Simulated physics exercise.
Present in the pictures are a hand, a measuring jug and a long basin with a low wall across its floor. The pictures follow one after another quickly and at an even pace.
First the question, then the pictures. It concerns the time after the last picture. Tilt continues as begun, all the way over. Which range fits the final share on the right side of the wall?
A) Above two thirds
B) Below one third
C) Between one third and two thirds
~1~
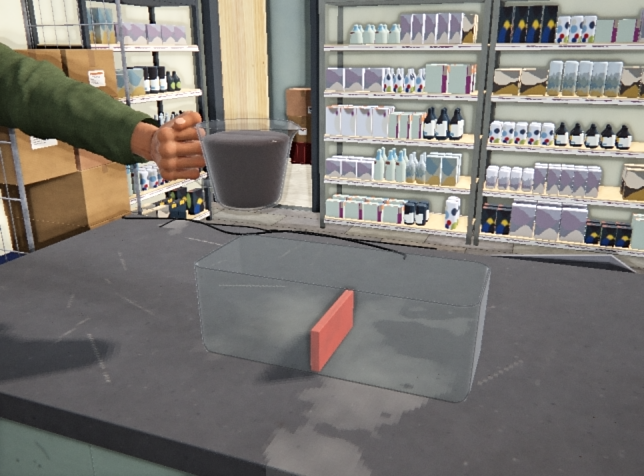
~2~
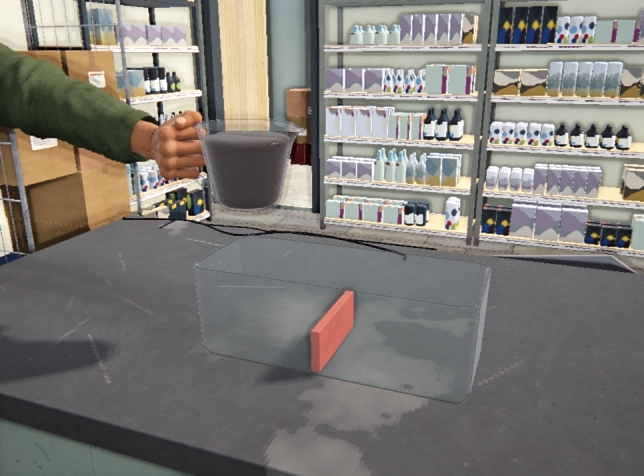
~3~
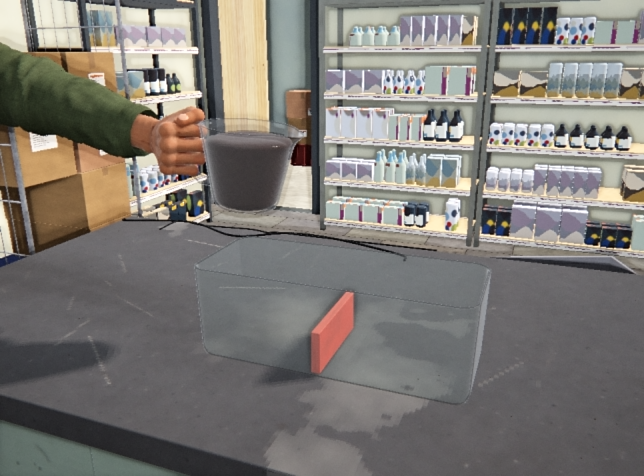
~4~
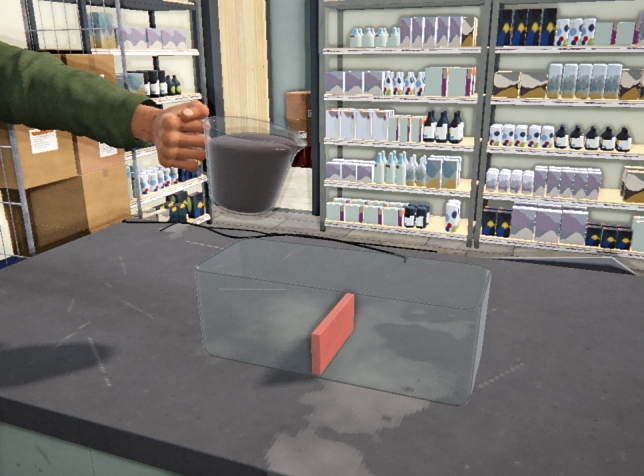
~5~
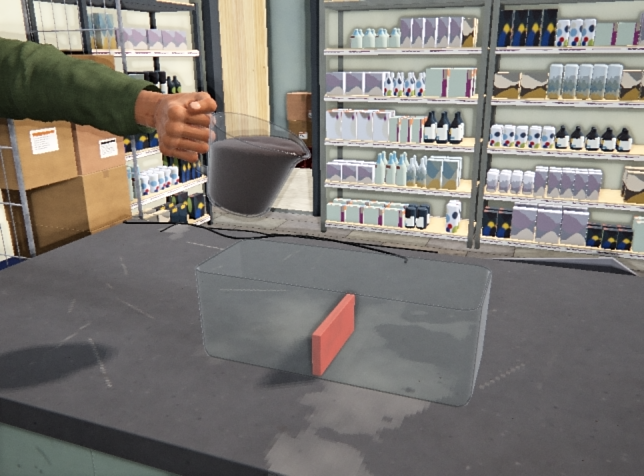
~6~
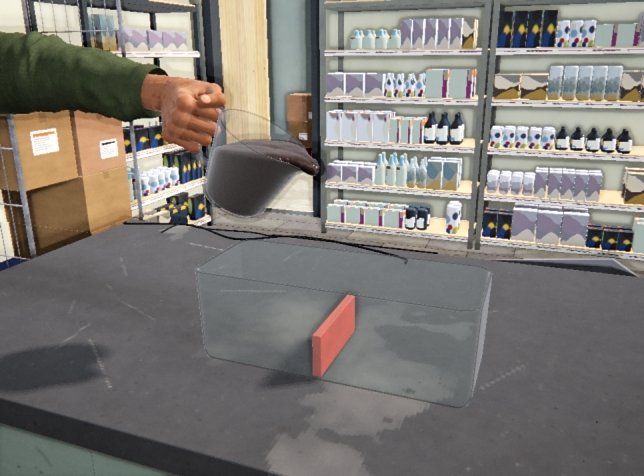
C.
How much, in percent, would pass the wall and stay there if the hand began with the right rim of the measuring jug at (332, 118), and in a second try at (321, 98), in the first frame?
Near 95 in a hundred first, near 90 in a hundred second.
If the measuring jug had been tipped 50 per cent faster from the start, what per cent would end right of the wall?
Close to 40 out of every hundred.
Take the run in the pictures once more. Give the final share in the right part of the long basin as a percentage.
Around 55 %.
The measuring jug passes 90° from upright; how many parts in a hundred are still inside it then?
Roughly 40 percent.
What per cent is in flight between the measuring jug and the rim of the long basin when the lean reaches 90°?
Airborne fraction: Approx. 25 %.
A moment on, the measuring jug is tipped on its side and 40 per cent is still to pour, 3 is left of the wall and 32 right of it.
Next, the measuring jug is tipped right over and 3 per cent is still to pour, 39 is left of the wall and 54 right of it.
Then the measuring jug is tipped right over and 0 per cent is still to pour, 45 is left of the wall and 54 right of it.
Later the measuring jug is tipped right over and 0 per cent is still to pour, 45 is left of the wall and 54 right of it.
In the end 45 per cent lies left of the wall, 54 right of it and 1 outside.
